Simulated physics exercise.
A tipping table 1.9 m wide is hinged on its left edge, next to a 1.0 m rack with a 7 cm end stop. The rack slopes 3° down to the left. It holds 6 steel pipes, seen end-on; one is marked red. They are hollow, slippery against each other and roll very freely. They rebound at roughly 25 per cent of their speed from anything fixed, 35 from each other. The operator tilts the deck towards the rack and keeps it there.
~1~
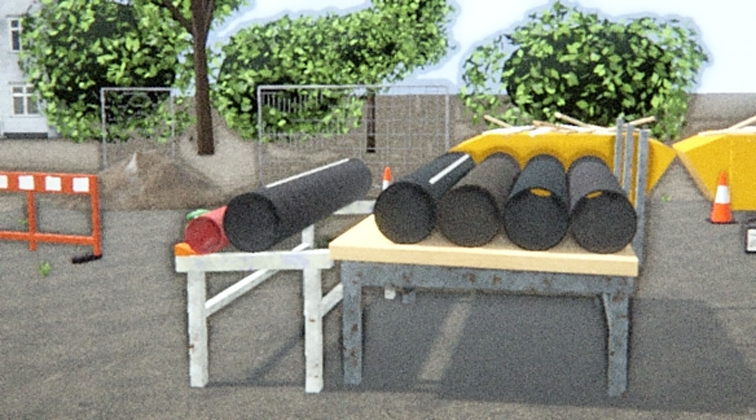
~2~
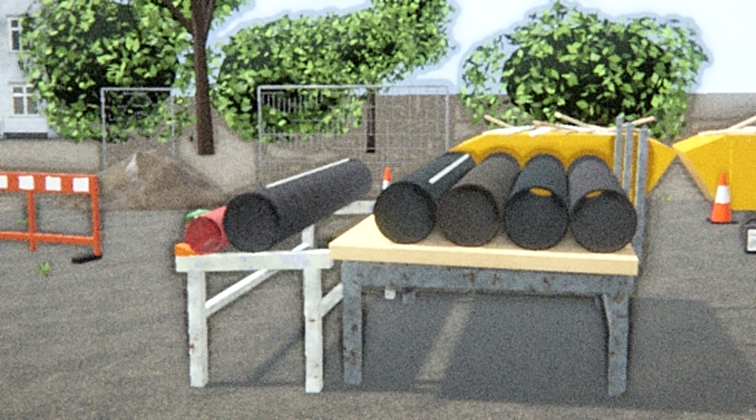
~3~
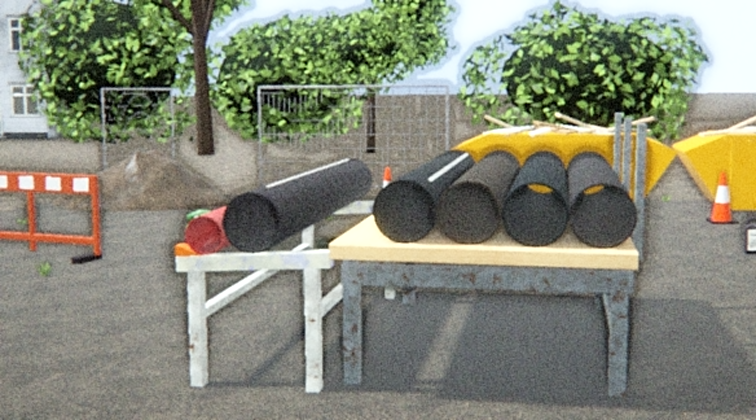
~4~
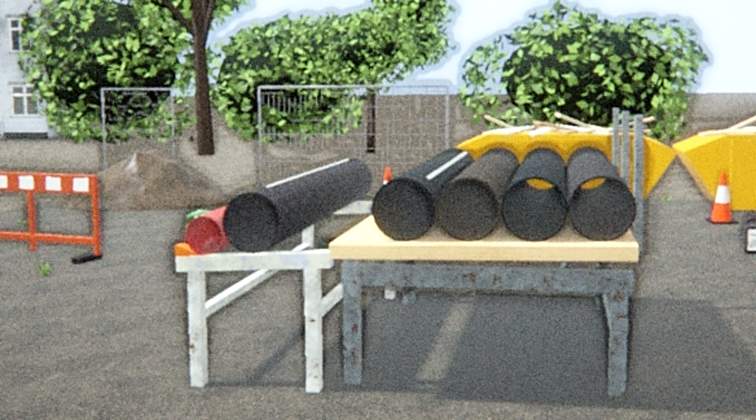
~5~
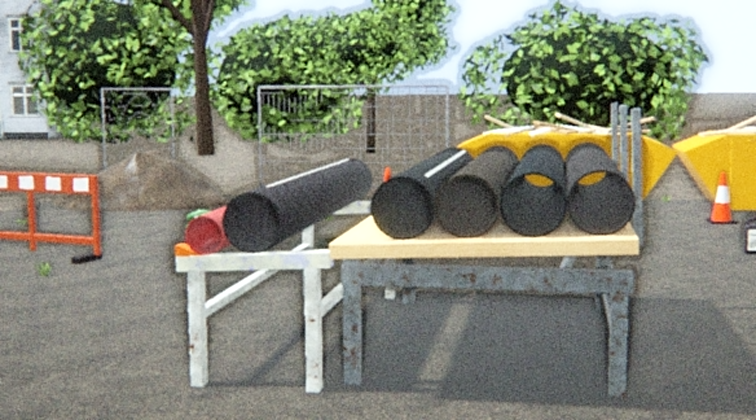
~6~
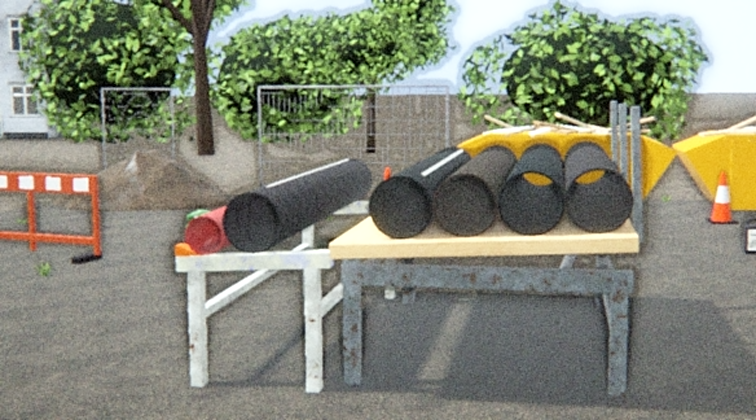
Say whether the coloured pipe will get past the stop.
The red one does not get over.
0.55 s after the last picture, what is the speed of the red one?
Near 0.0 m/s.
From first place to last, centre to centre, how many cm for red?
Red 5.
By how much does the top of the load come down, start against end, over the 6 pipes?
Some 0 cm lower.
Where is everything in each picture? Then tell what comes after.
The first frame shows red (204, 236); deck tilted 2° back; stop top at (177, 248).
The second frame shows red (204, 236); deck tilted 2° back.
The third frame shows red (204, 236); deck tilted 1° back.
The fourth frame shows red (204, 236); deck tilted 1° to the rack.
The fifth frame shows red (204, 236); deck tilted 2° to the rack.
The sixth frame shows red (204, 236); deck tilted 3° to the rack.
Then, 0.6 s past the sixth picture, red is on the rack, 20 cm from the rack's far end; 0 past the stop so far.
Then, 1.1 s past the sixth picture, as before, red; 0 past the stop so far.
Then, 1.8 s past the sixth picture, as before, red; 0 past the stop so far.
Finally (2.6 s after the last picture), red is on the rack, 15 cm from the rack's far end; 0 past the stop so far.
